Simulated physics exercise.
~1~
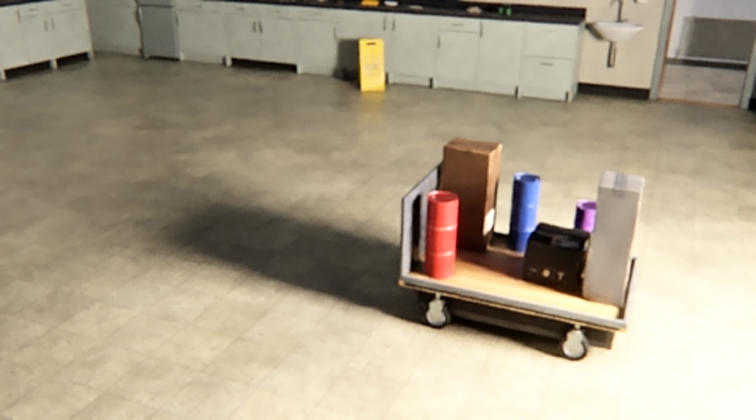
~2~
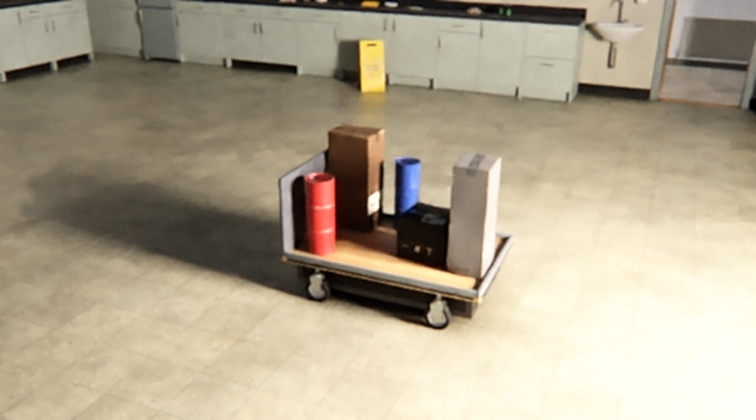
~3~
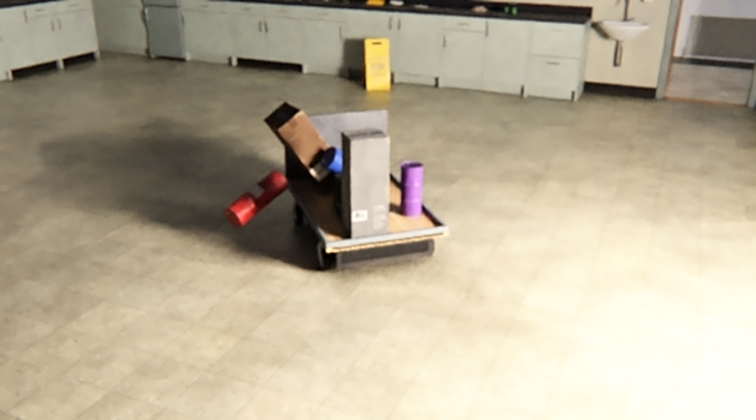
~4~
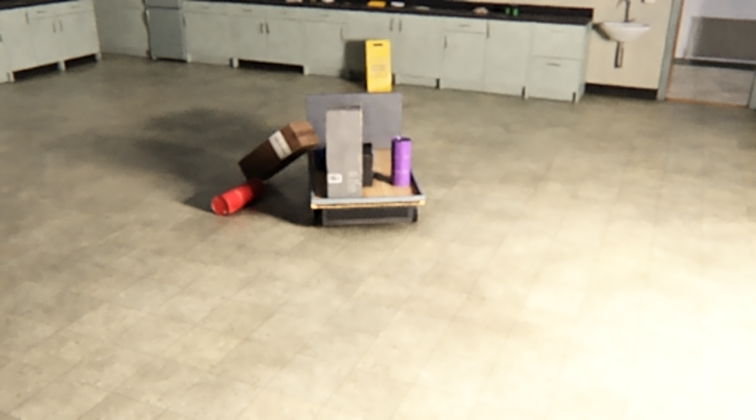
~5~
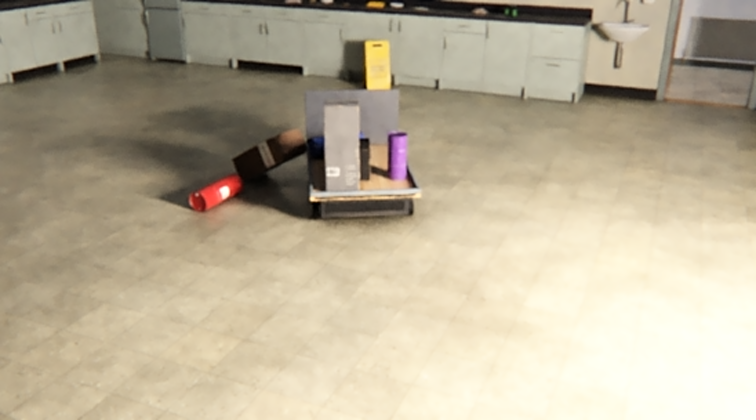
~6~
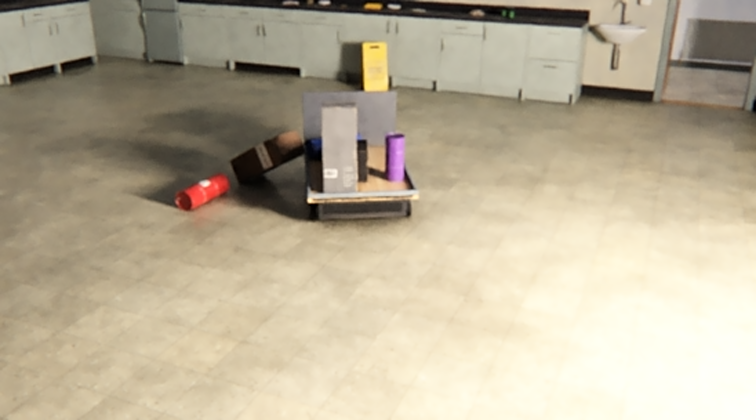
Loaded flatbed cart rolling left and turning, its brown box and red canister toppling off onto the floor before it stops.
